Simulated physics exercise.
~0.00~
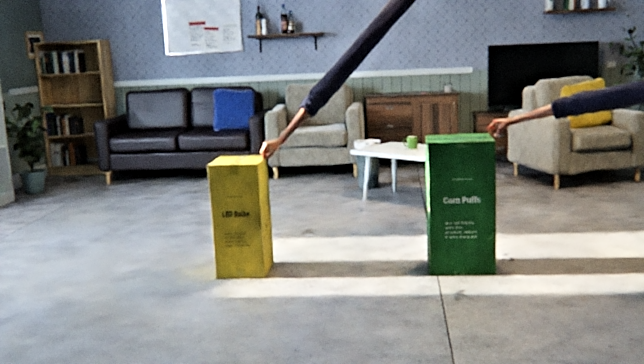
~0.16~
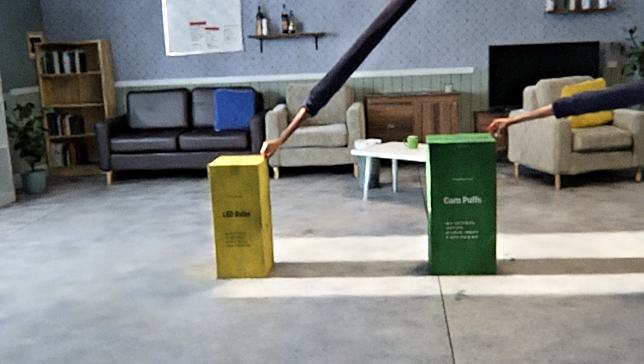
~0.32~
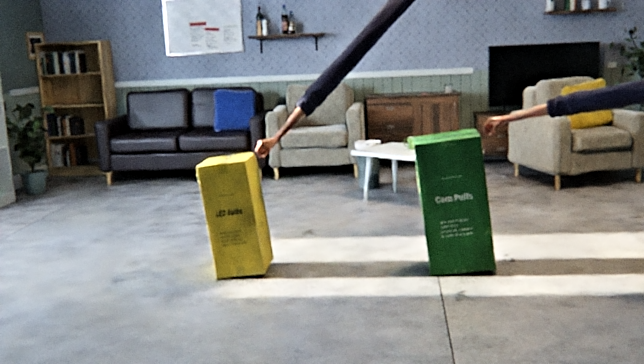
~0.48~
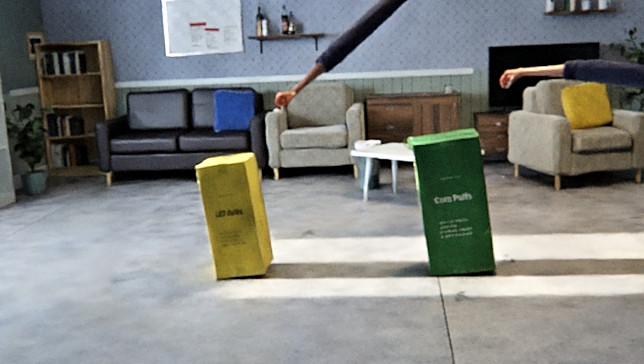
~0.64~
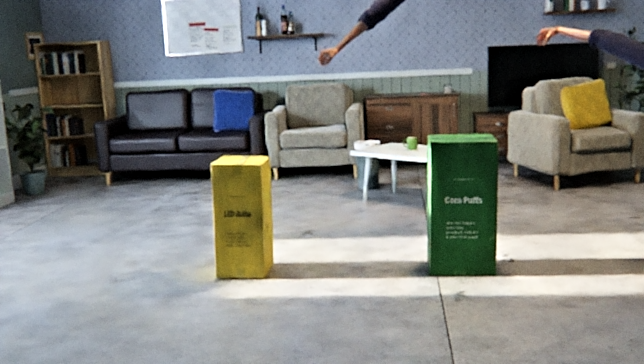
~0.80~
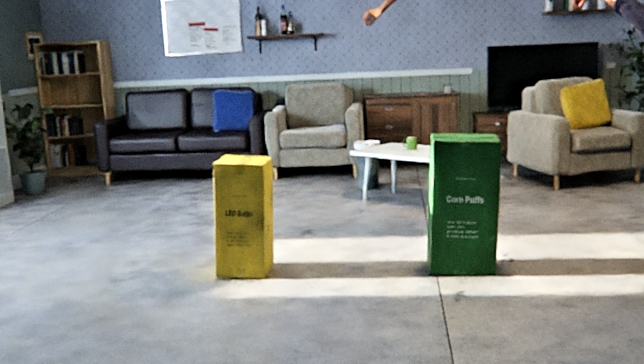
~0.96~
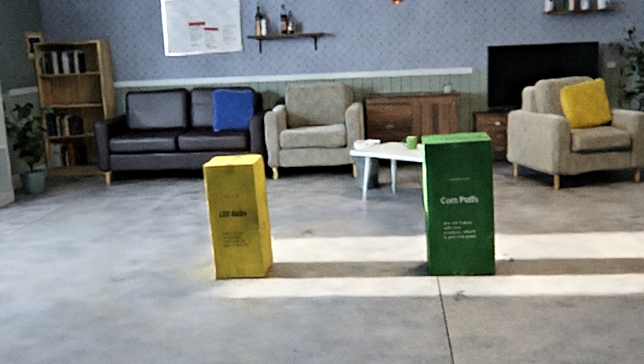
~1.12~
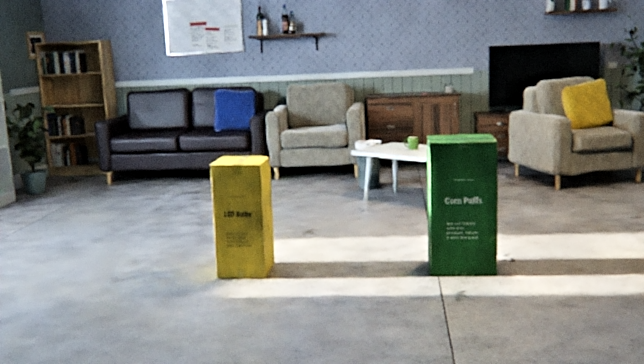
Yellow and green boxes tipping left as two hands push and withdraw, then rocking back to stand upright in a lounge.
